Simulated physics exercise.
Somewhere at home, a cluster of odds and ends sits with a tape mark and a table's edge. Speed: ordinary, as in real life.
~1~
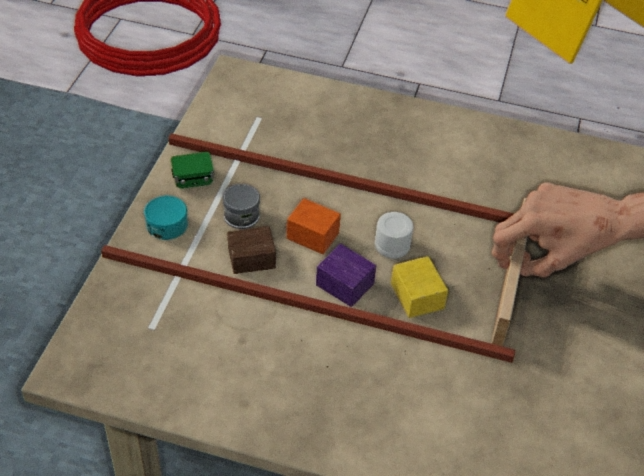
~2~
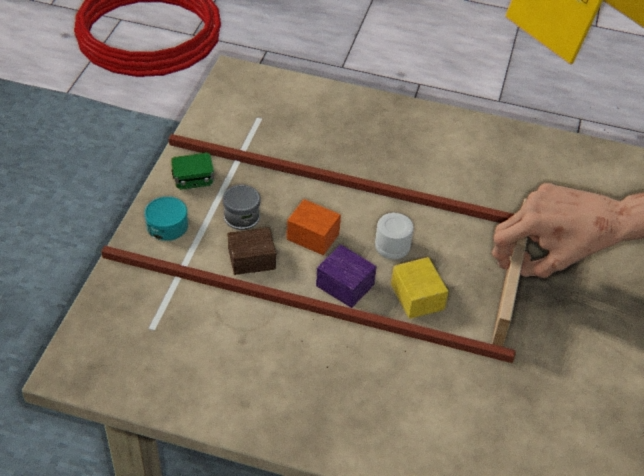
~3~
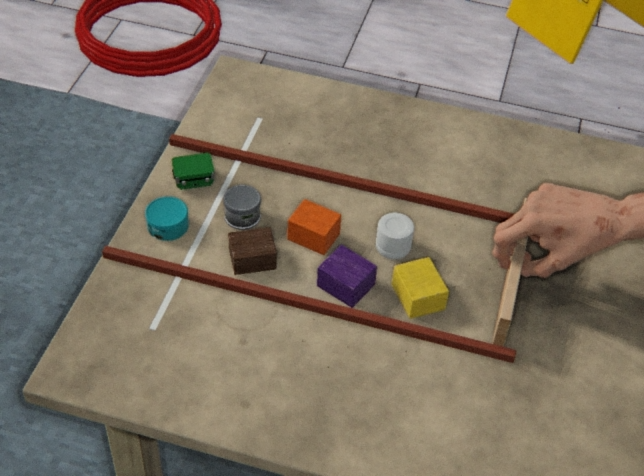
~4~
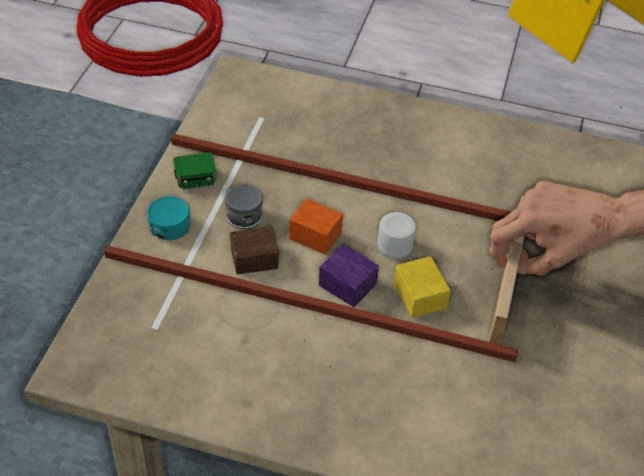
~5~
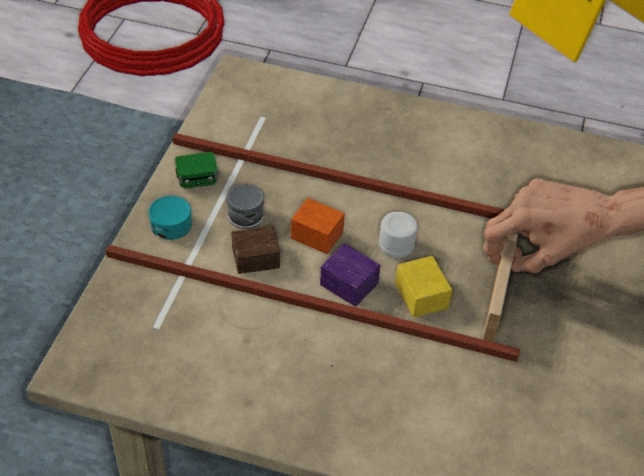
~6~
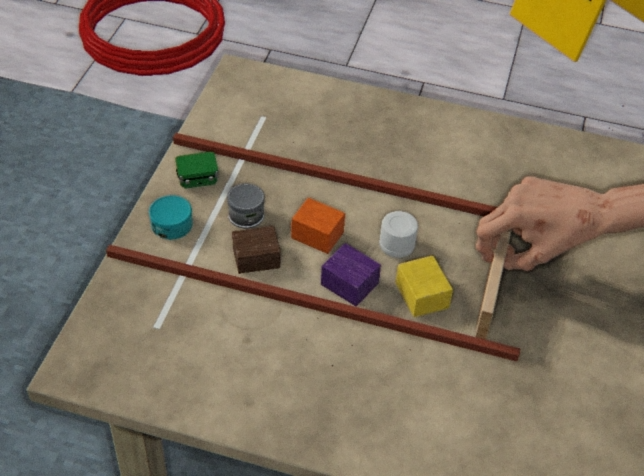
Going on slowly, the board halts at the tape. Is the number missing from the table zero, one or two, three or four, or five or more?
From what I see, the table loses three or four of them.
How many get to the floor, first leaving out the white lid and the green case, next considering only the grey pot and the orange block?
In order, the numbers are 2 and 2.
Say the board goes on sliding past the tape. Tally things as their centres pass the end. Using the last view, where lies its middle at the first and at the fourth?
At (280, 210) for the first, at (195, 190) for the fourth.
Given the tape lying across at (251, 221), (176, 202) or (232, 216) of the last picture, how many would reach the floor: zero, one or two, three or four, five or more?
Taking the tapes one at a time, the count is just one or two, then more than four, then 1 or 2.
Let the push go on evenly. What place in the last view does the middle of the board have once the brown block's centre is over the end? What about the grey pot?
Its middle is about (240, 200) and about (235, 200).
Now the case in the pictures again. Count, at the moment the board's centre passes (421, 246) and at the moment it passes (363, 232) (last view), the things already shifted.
At the first point the count is 2, at the second it's 5.
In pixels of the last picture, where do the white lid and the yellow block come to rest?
White lid: (205, 187); yellow block: (189, 218).
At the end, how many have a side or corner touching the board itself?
It ends up touching 2.
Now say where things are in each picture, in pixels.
Turquoise tub (166, 218); green case (193, 171); grey pot (242, 207); board (514, 271); tape (211, 213), in the first picture.
Green case (193, 172); yellow block (419, 288), in the second picture.
Grey pot (242, 207); orange block (314, 227), in the third picture.
Turquoise tub (169, 218); purple block (349, 276), in the fourth picture.
Green case (197, 171); white lid (398, 235), in the fifth picture.
Turquoise tub (171, 217); green case (197, 171); grey pot (246, 206); board (498, 264); tape (216, 212), in the sixth picture.
Soon after, none off yet; turquoise tub at rest near (171, 217); green case at rest near (197, 171); grey pot at rest near (246, 206).
After that, none off yet; turquoise tub at rest near (171, 217); green case at rest near (197, 171); grey pot moving near (241, 205).
And then, none off yet; turquoise tub tilting a little near (119, 203); green case moving near (195, 168); grey pot displaced well along near (175, 188).
In the end, the number that fall off is three or four; gone, brown block, grey pot and turquoise tub.
